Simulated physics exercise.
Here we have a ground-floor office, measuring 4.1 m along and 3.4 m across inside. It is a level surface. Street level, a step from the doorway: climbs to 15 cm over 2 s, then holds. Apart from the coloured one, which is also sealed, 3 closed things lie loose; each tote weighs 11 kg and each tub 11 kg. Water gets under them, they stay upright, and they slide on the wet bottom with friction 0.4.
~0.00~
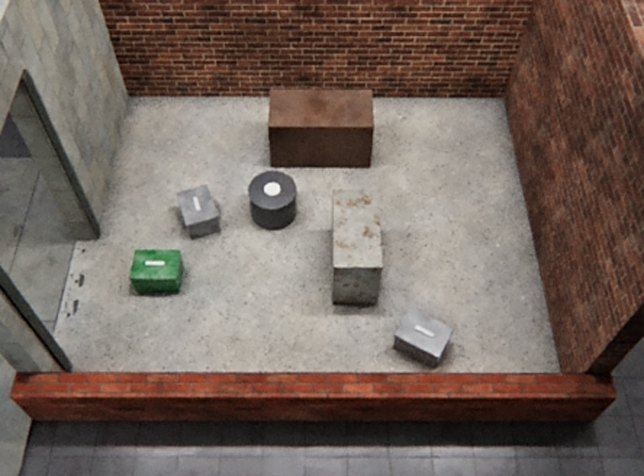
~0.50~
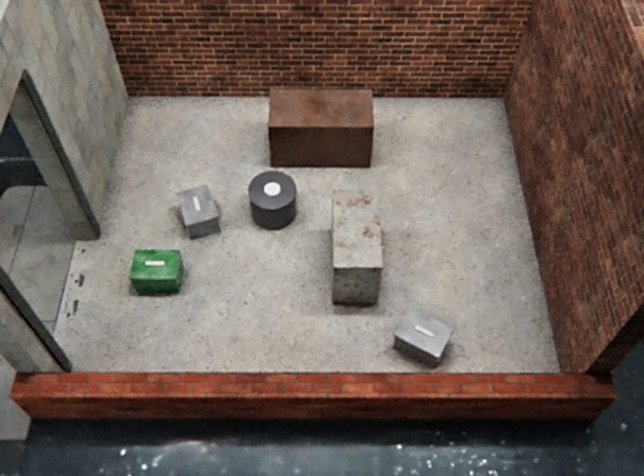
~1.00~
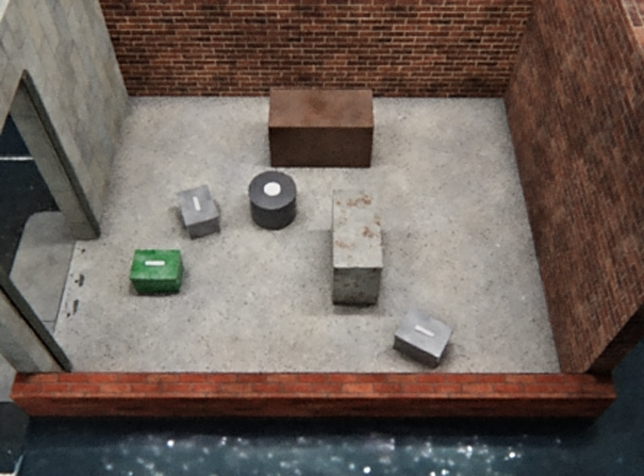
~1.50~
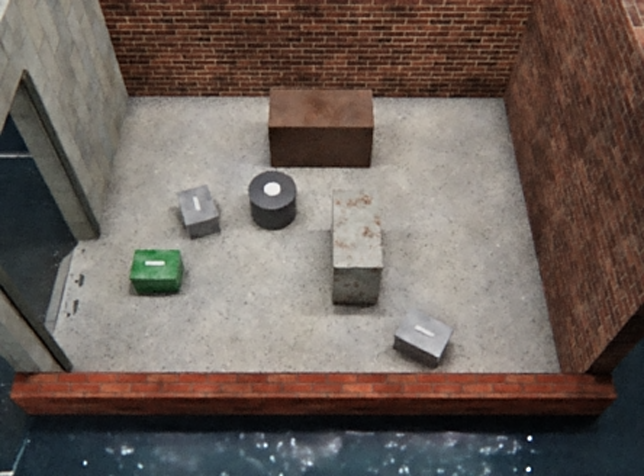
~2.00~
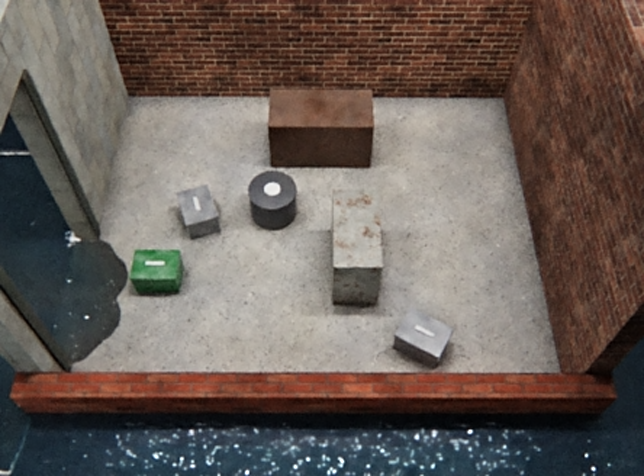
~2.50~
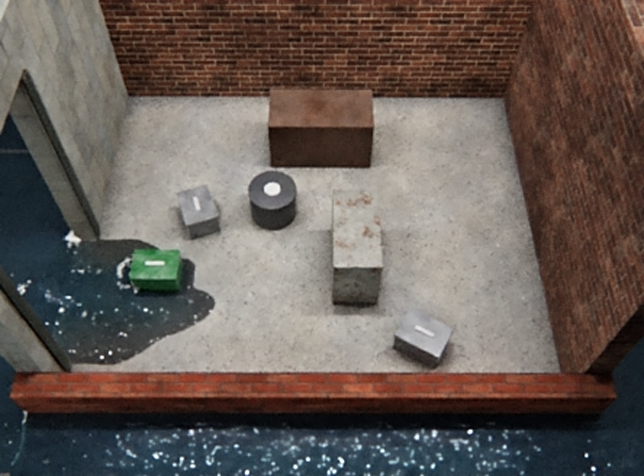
Dark water spreads across the paving outside a brick-walled, concrete-floored room seen from high above by a still camera, then slips through the doorway at left and fans over the floor around the green box. To the right of that box sit a small grey box, a dark round drum and a tall pale block, with a brown block behind and another grey box at front right. None of these objects visibly moves.
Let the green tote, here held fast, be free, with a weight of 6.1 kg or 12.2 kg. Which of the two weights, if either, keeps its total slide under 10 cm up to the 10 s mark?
Neither of them.
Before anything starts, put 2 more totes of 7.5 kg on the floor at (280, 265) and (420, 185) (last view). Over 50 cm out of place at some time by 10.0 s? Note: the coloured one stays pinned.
The first is not as far, the second not as far.
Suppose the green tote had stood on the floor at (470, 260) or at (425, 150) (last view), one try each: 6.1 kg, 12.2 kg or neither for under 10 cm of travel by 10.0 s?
Taking them in turn, only the heavier mass keeps it, and only the heavier mass keeps it.
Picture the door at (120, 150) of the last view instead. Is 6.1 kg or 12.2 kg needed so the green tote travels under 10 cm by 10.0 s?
In that case the lighter option suffices.
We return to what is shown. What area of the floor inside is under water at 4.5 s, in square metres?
Roughly 6.5 m2 of it is wet.
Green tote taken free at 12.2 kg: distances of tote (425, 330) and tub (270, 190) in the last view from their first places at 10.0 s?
80 cm, 40 cm.
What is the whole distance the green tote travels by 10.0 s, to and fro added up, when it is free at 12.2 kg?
The total path comes to around 80 cm.
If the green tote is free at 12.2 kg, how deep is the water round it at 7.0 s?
Close to 6 cm deep.
After 3.5 s the green tote would be 91 cm from its start with 6.1 kg and 41 cm from its start with 12.2 kg; 4 cm of water round it then.
After 4.5 s the green tote would be 135 cm from its start with 6.1 kg and 63 cm from its start with 12.2 kg; 4 cm of water round it then.
After 7.0 s the green tote would be 215 cm from its start with 6.1 kg and 63 cm from its start with 12.2 kg; 6 cm of water round it then.
After 10.0 s the green tote would be 239 cm from its start with 6.1 kg and 80 cm from its start with 12.2 kg; 7 cm of water round it then.
